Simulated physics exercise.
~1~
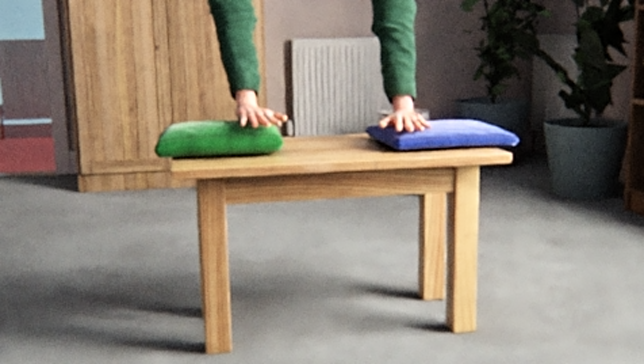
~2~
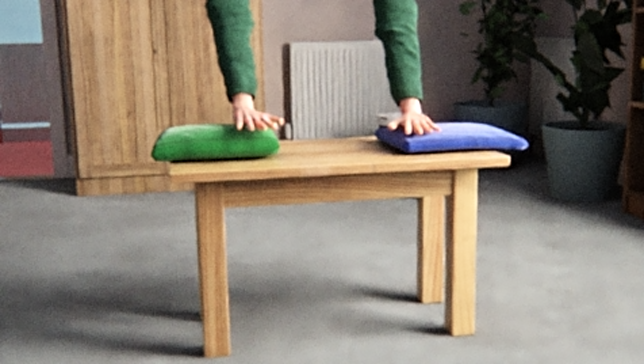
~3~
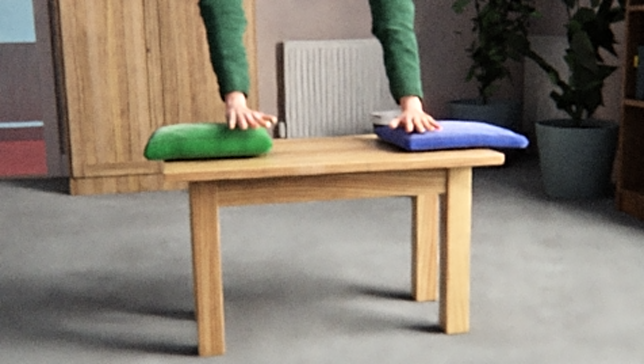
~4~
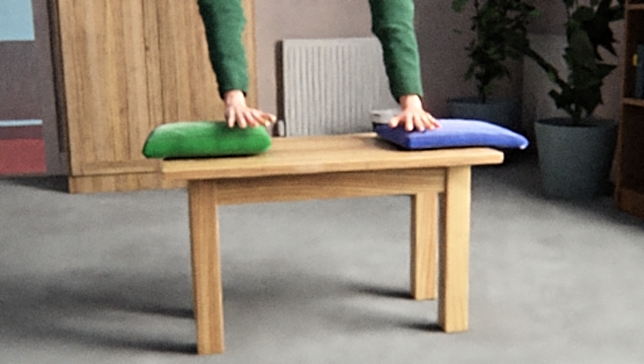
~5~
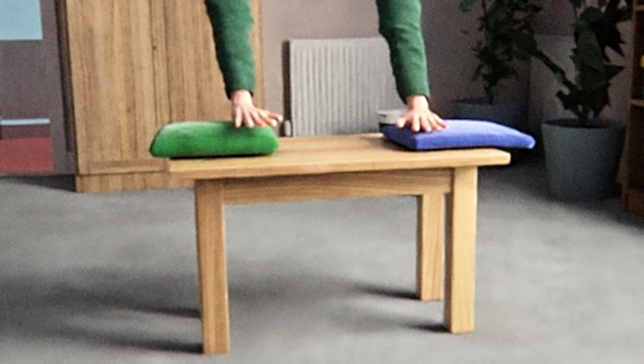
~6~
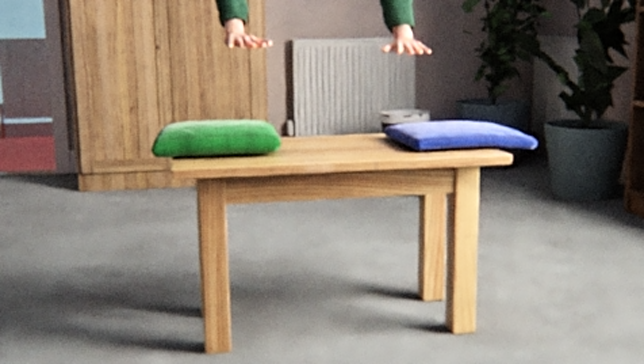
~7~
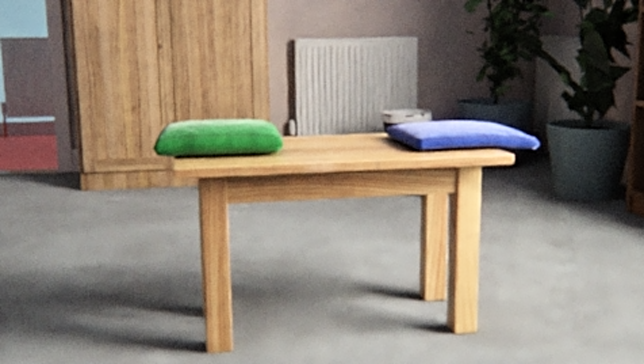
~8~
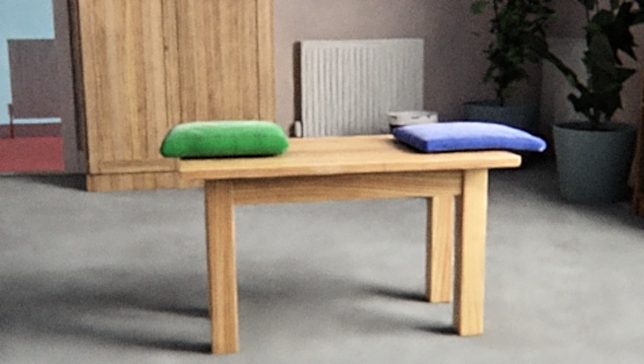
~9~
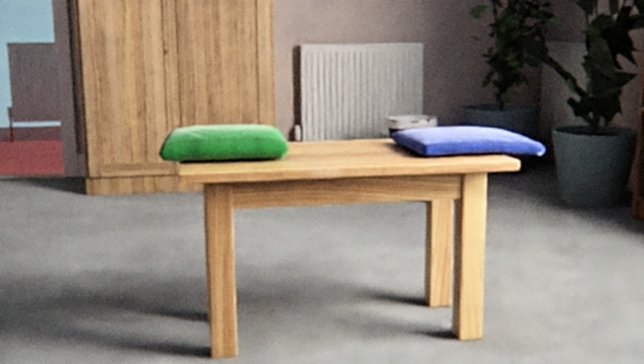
To begin with, two hands in green sleeves press down on a green cushion-like sack at the left and a blue pad at the right of a low wooden table. The hands ease the blue pad a little farther right, so that it juts past the table's edge, while the green one stays near the left end. Then both hands lift off and draw up out of view. Left alone, neither soft thing slides or tips as the view sways slightly. Finally, both lie still on the tabletop, apart at opposite ends.
